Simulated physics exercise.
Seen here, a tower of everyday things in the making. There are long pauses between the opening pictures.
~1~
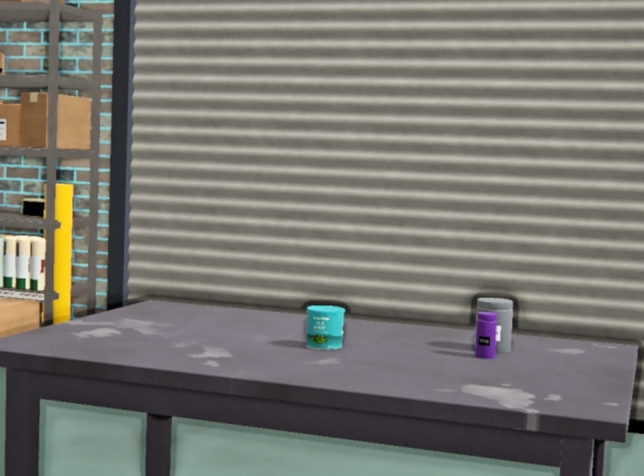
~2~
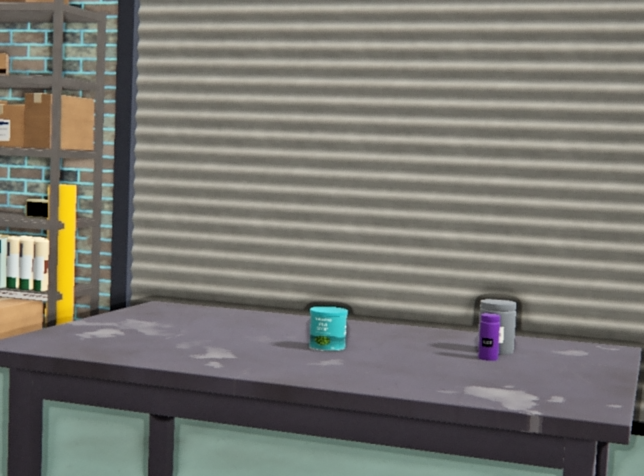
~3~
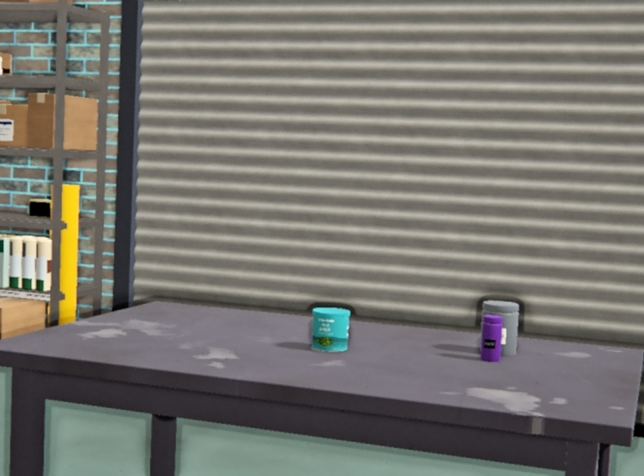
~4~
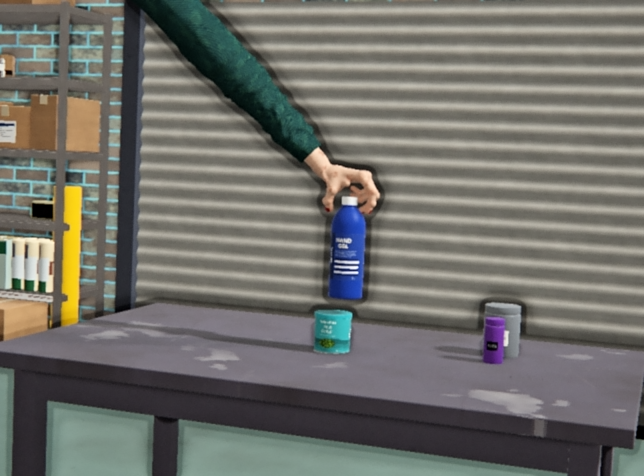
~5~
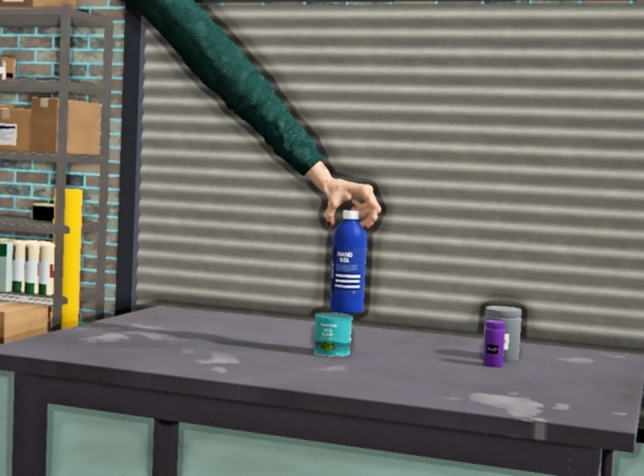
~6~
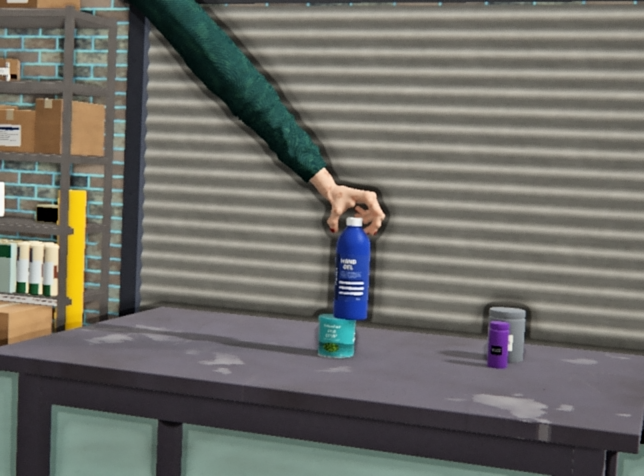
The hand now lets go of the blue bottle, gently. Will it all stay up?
Outcome: The pile stays up.
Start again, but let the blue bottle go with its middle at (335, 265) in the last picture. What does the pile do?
Then it holds.
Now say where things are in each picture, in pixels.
In the first picture, the last thing is not in view yet; purple shaker (486, 335).
In the second picture, the last thing is not in view yet; grey jar (497, 327).
In the third picture, the last thing is not in view yet; turquoise pot (330, 330).
The fourth picture shows still above its spot; blue bottle (347, 248); purple shaker (494, 340).
The fifth picture shows still above its spot; blue bottle (349, 261); grey jar (502, 333).
The sixth picture shows set down, still held; blue bottle (352, 268); turquoise pot (337, 336).
Then, 0.40 s past the last view, nothing moves.
Then, 1.20 s past the last view, blue bottle resting near (353, 268).
Finally, all 4 still in place. Final places as the last picture's camera would see them, blue bottle near (353, 268). The pile holds.
